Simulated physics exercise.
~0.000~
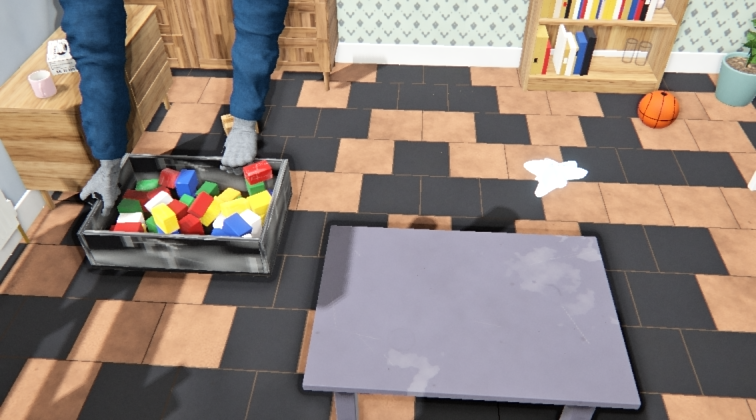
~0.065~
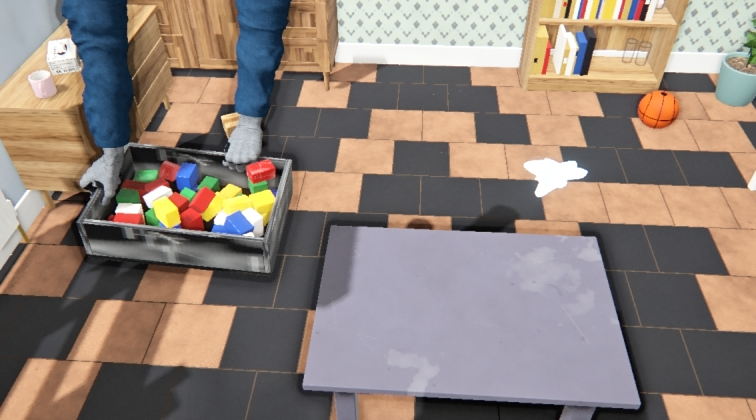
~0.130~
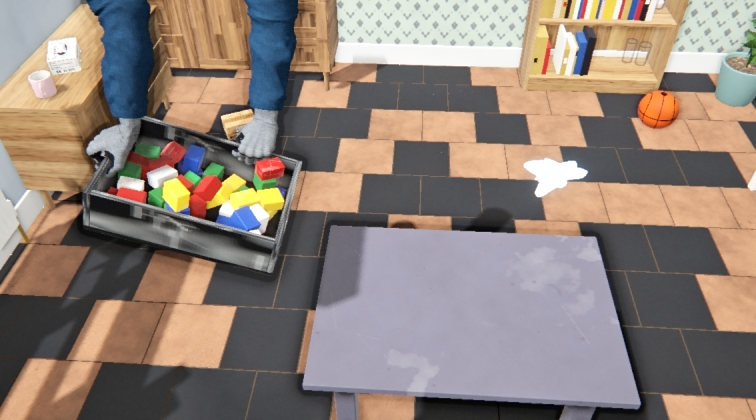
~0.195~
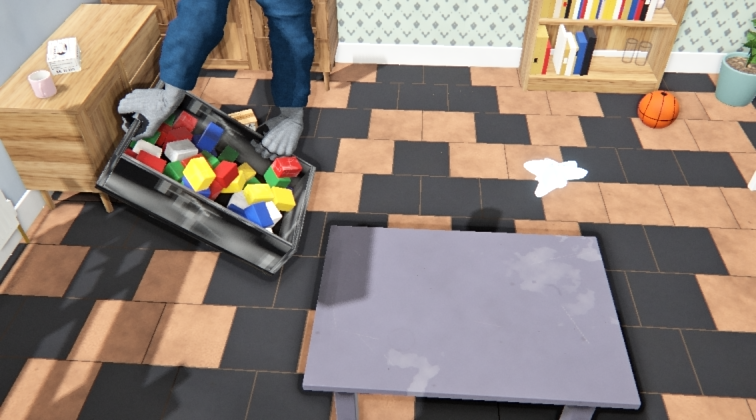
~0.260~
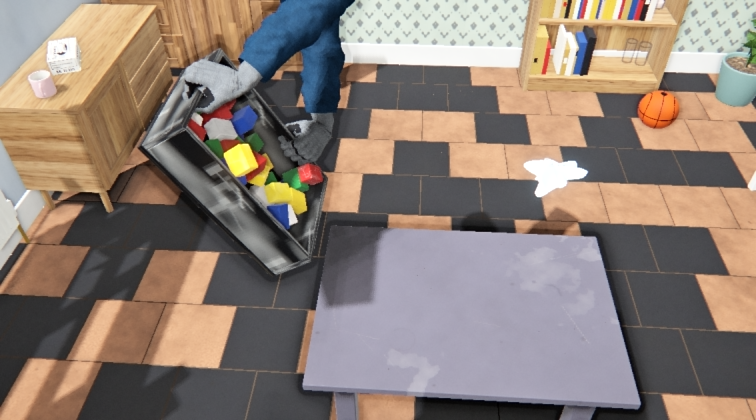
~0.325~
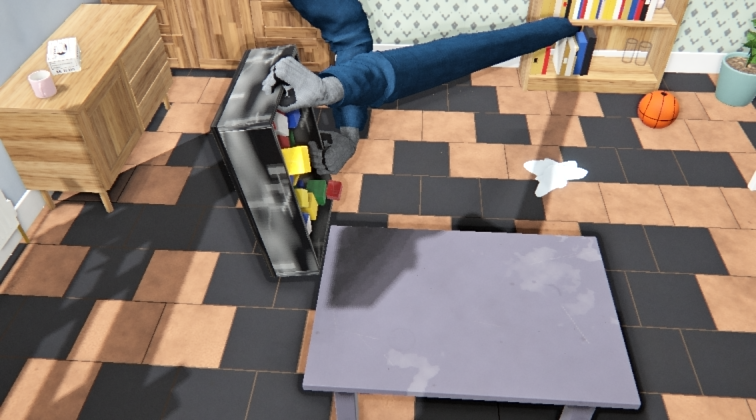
A room with black and tan floor tiles and pale patterned wallpaper is seen from above by a still camera. A grey table stands in front, with a wooden cabinet at left, and a bookshelf, orange basketball and white splat at right. Two blue-sleeved arms with grey gloves grip a black crate of colourful toy bricks and turn it steeply up toward the right, the bricks shifting inside.
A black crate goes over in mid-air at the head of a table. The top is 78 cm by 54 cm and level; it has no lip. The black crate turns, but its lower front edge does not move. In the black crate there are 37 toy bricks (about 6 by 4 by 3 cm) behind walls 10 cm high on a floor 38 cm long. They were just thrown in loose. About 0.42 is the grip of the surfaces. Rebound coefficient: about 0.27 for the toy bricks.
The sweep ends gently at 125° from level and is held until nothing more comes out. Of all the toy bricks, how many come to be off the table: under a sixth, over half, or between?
My guess is somewhere from a sixth to half of the load winds up off the table.
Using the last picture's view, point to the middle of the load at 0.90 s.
Load centre: About (489, 295).
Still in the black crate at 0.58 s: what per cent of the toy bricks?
About 10 %, still inside.
After 0.58 s, tilt 125°; 4 still in the black crate, 13 on the table top and 20 in the air.
After 0.90 s, tilt 125°; 36 on the table top and 1 over the right end of the table.
After 1.35 s, tilt 125°; 25 on the table top, 10 over the right end of the table and 2 over the table's other edges.
When it is over (at 1.92 s), 25 on the table top, 10 over the right end of the table and 2 over the table's other edges. Asked share, 12 of 37, 32 per cent.
